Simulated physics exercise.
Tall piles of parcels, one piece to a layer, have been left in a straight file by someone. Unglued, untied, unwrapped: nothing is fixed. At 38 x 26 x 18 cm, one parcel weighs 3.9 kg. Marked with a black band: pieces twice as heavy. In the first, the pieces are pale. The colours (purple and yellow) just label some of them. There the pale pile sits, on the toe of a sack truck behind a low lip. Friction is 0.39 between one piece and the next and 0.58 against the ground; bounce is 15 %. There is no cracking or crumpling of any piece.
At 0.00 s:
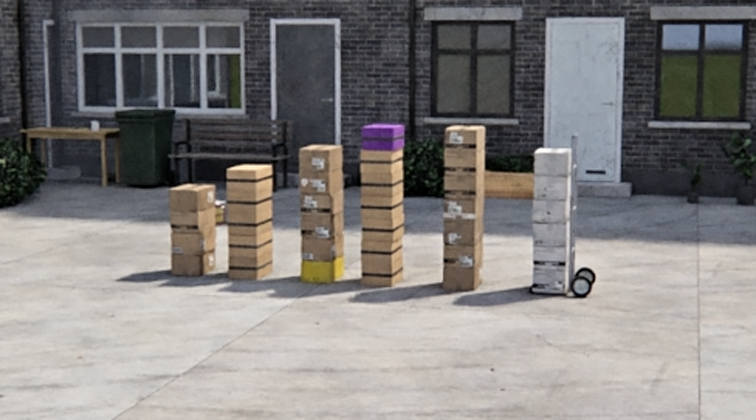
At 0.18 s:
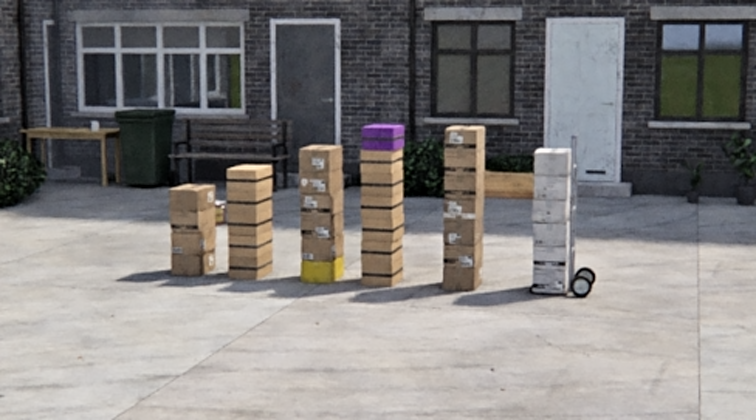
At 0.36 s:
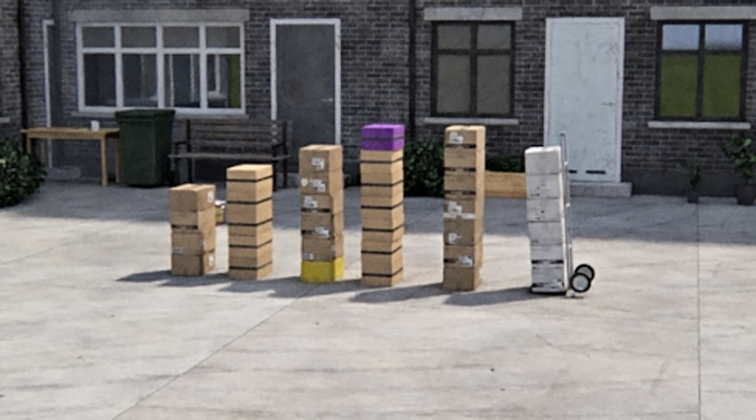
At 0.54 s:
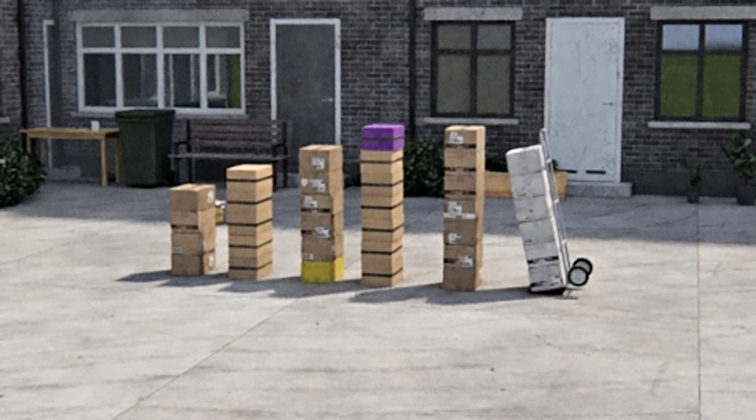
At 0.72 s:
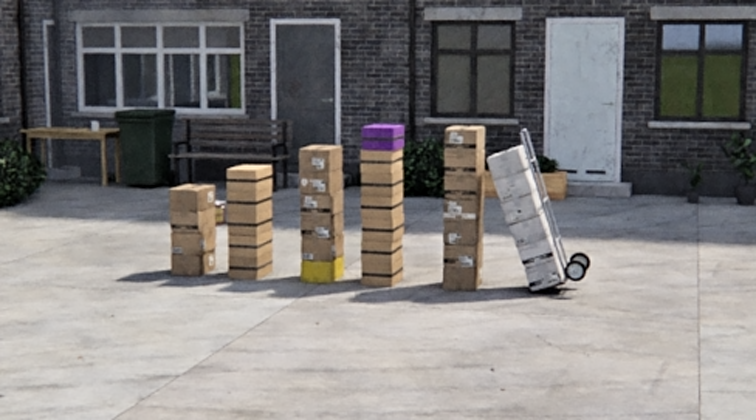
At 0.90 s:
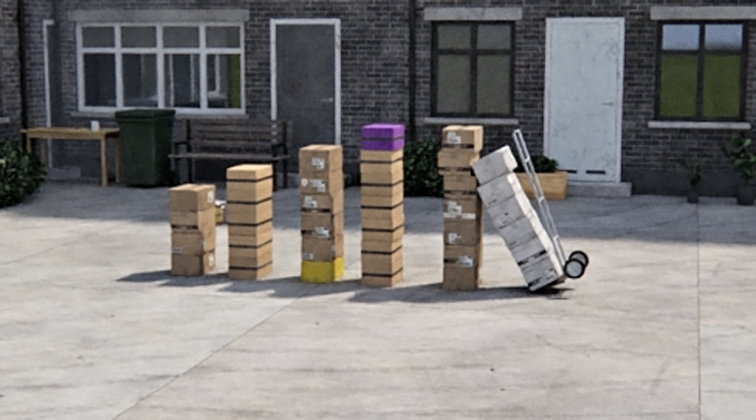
In this clip, a row of box stacks stands in a paved yard as a sack truck and its pale stack lean steadily left, the pale boxes tilting beyond the frame and reaching the neighbouring brown stack, which shifts slightly.
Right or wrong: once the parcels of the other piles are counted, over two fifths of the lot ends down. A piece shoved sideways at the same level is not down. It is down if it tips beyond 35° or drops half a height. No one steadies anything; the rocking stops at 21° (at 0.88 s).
Right.
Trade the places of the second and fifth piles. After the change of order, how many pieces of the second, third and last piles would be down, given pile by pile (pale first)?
Down per pile: Second 0, third 0, last 0.
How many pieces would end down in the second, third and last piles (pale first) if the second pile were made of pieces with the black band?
Second 0, third 0, last 0.
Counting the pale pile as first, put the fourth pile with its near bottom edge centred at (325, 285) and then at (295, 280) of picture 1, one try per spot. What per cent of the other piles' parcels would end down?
Try 1: 90 %; try 2: 80 %.
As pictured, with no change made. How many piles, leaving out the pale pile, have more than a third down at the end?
5 in all.
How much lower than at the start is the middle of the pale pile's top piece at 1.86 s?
Drop so far: Roughly 20 cm.
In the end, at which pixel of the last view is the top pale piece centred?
The top piece finishes near (408, 213).
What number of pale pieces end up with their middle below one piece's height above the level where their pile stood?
2 of them.
After 1.86 s, 6 of the pale pile down; none of the 29 other parcels down, 10 disturbed; purple parcel 8 cm from its place.
After 2.88 s, 6 of the pale pile down; 14 of the 29 other parcels down; purple parcel 24° from how it stood, 13 cm lower.
After 3.70 s, 6 of the pale pile down; 27 of the 29 other parcels down; yellow parcel 45° from how it stood; purple parcel 5° from how it stood, 47 cm lower.
In the end (5.0 s), 6 of the pale pile down; 28 of the 29 other parcels down; yellow parcel 45° from how it stood; purple parcel 12° from how it stood, 48 cm lower. That is 97 per cent. From the last view, middles, yellow parcel near (310, 260), purple parcel near (262, 191).
